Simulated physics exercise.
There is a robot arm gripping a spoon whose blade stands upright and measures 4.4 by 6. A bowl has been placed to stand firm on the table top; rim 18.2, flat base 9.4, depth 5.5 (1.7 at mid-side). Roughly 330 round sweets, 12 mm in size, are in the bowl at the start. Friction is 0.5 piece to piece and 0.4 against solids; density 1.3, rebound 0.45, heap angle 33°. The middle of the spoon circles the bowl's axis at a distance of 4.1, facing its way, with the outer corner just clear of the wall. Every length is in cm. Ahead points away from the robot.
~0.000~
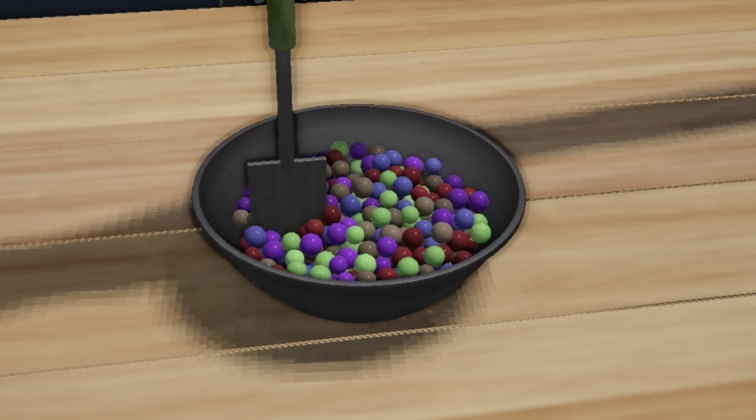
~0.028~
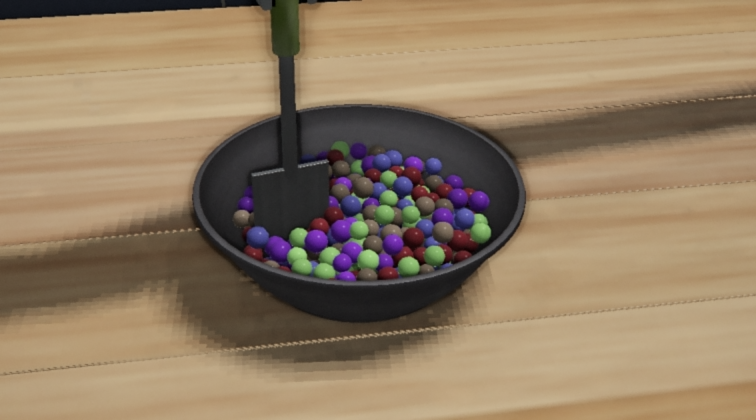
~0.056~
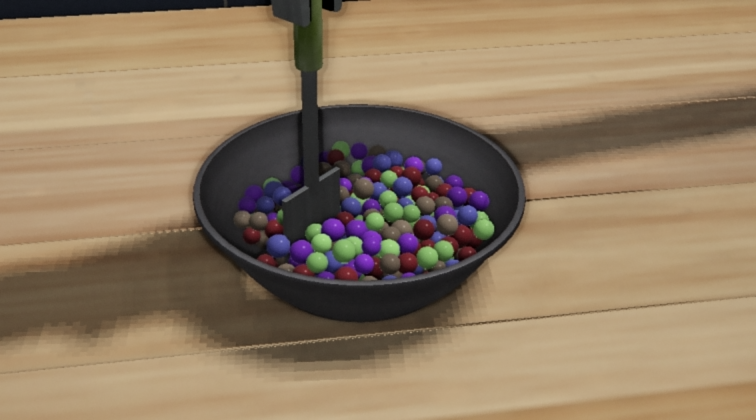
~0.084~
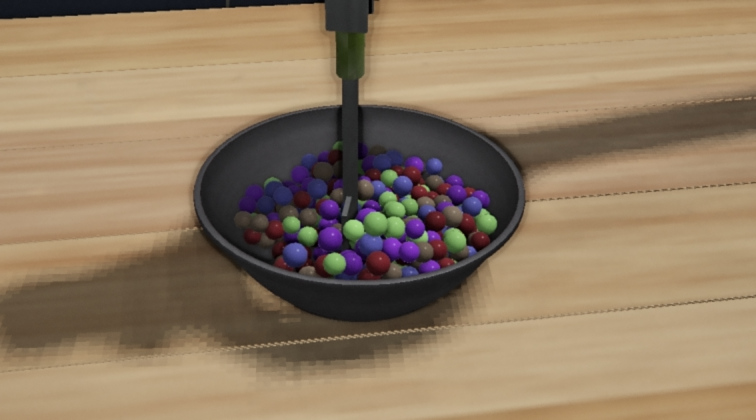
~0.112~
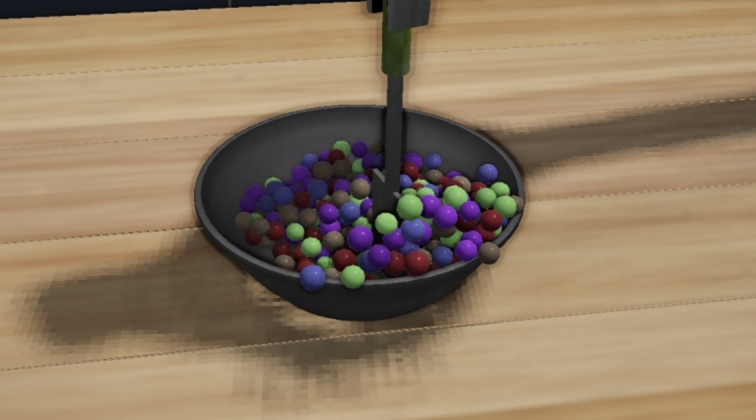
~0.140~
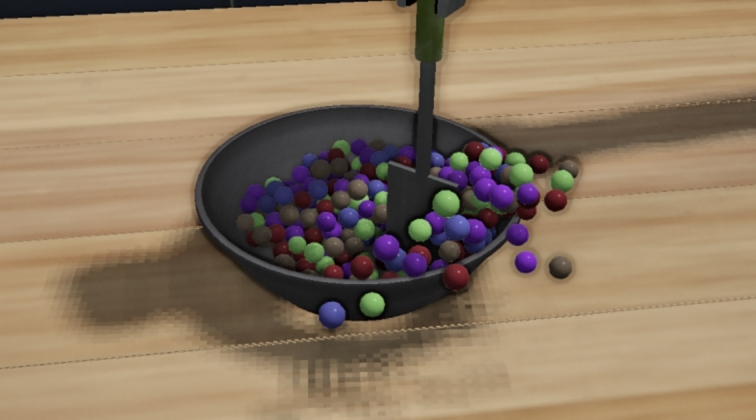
A robot arm swept an upright spatula-like spoon from left to right through a dark bowl of colourful round sweets, turning it as it went, until the sweets piled up and several spilled over the right and front rim.
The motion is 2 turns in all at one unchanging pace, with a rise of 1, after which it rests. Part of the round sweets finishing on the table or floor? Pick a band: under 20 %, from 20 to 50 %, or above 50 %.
Above 50 %.
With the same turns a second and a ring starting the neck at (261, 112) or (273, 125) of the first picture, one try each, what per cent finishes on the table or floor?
Close to 35 and 55 in a hundred.
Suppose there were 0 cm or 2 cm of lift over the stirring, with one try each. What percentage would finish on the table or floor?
70 % and 55 %.
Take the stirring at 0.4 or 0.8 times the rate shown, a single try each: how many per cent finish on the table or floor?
25 % and 55 %.
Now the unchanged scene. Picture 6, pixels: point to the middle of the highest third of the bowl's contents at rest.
Centre, approx.: (349, 216).
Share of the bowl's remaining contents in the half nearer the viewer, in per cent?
Near 50 per cent of what stays in the bowl.
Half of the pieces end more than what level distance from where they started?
Reading: Around 27 cm.
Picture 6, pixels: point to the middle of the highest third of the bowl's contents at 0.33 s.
Near (258, 207).
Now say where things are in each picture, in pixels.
The first picture shows the spoon neck at (286, 137), 0° round; upper third of the load around (371, 207), from x 240 to 480, top at y 150; 330 in the bowl.
The second picture shows the spoon neck at (289, 144), 11° round; upper third of the load around (369, 215), from x 240 to 480, top at y 150.
The third picture shows the spoon neck at (311, 160), 41° round; upper third of the load around (375, 228), from x 245 to 485, top at y 150.
The fourth picture shows the spoon neck at (350, 168), 74° round; upper third of the load around (392, 234), from x 245 to 485, top at y 150; 329 in the bowl, 1 in flight or on the tool.
The fifth picture shows the spoon neck at (393, 165), 106° round; upper third of the load around (434, 219), from x 245 to 515, top at y 150; 323 in the bowl, 7 in flight or on the tool.
The sixth picture shows the spoon neck at (424, 150), 138° round; upper third of the load around (468, 195), from x 245 to 570, top at y 145; 305 in the bowl, 25 in flight or on the tool.
After 0.33 s, 2° round, highest piece 12 above the table; 183 in the bowl, 76 on the table or floor, 71 in flight or on the tool.
After 0.53 s, 225° round, highest piece 9 above the table; 170 on the table or floor, 138 in the bowl, 22 in flight or on the tool.
After 0.82 s, 0° round, highest piece 4 above the table; 205 on the table or floor, 125 in the bowl.
After 1.52 s, 0° round, highest piece 4 above the table; 205 on the table or floor, 125 in the bowl.
In the end, 205 on the table or floor, 125 in the bowl. That is 62 % on the table or floor.
